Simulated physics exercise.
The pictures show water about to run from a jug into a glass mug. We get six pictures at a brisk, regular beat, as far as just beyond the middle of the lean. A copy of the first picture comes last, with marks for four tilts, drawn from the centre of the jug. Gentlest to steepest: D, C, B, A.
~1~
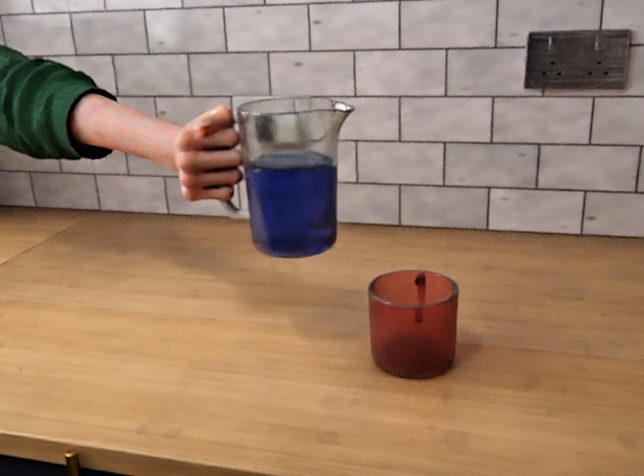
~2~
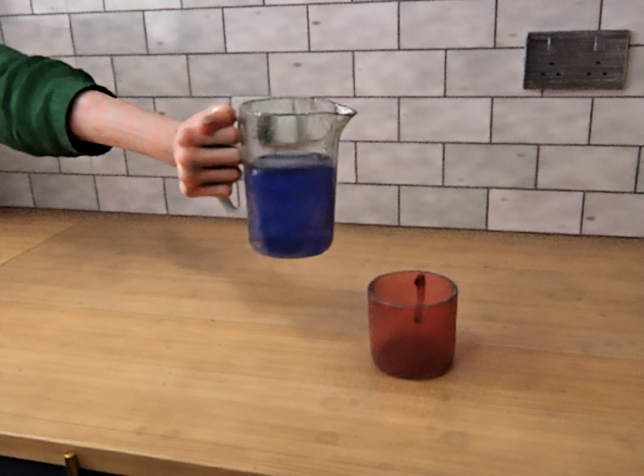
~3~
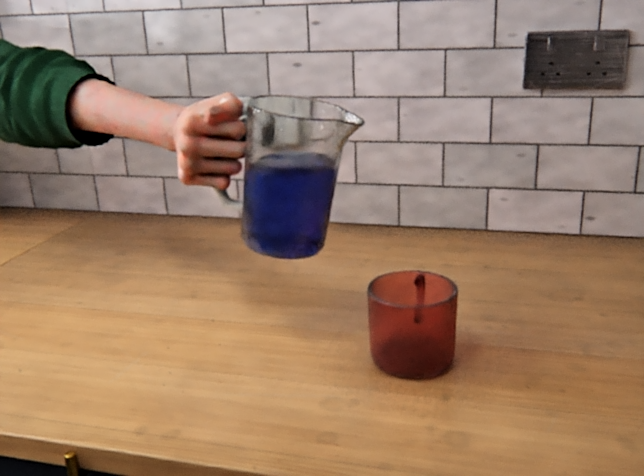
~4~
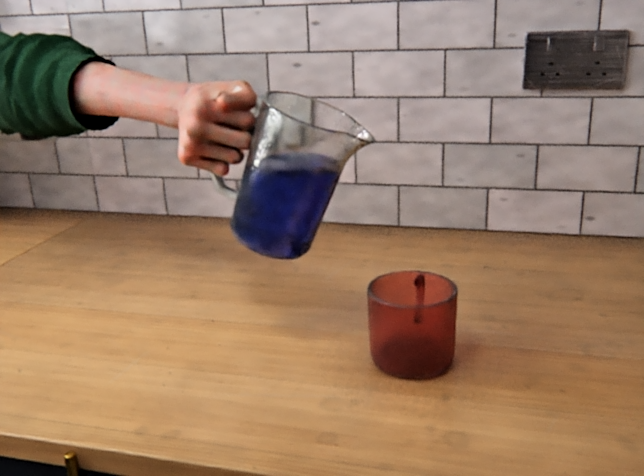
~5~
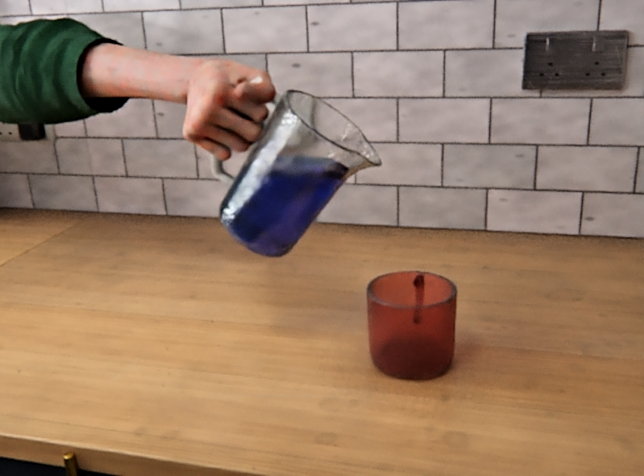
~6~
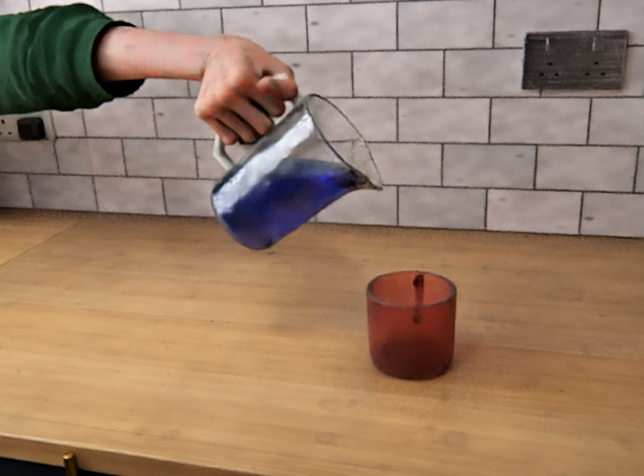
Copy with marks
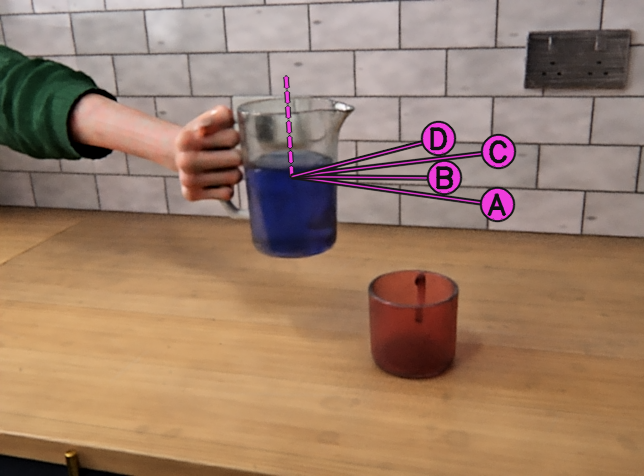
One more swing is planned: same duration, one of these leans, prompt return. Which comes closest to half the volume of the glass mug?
The answer is tilt D.
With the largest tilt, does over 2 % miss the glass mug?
Yes.
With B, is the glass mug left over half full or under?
Over half.
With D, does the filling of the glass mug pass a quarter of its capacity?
Yes.
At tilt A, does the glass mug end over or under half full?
Over half.
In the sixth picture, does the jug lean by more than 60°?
No.
On the marked copy, A at (480, 202); B at (427, 177); C at (481, 153); D at (422, 142).
With A, the glass mug ends with about 83 % of what it can hold; 18 % of the water is spilt.
With B, the glass mug ends with about 76 % of what it can hold; 12 % of the water is spilt.
With C, the glass mug ends with about 66 % of what it can hold; 5 % of the water is spilt.
With D, the glass mug ends with about 52 % of what it can hold.
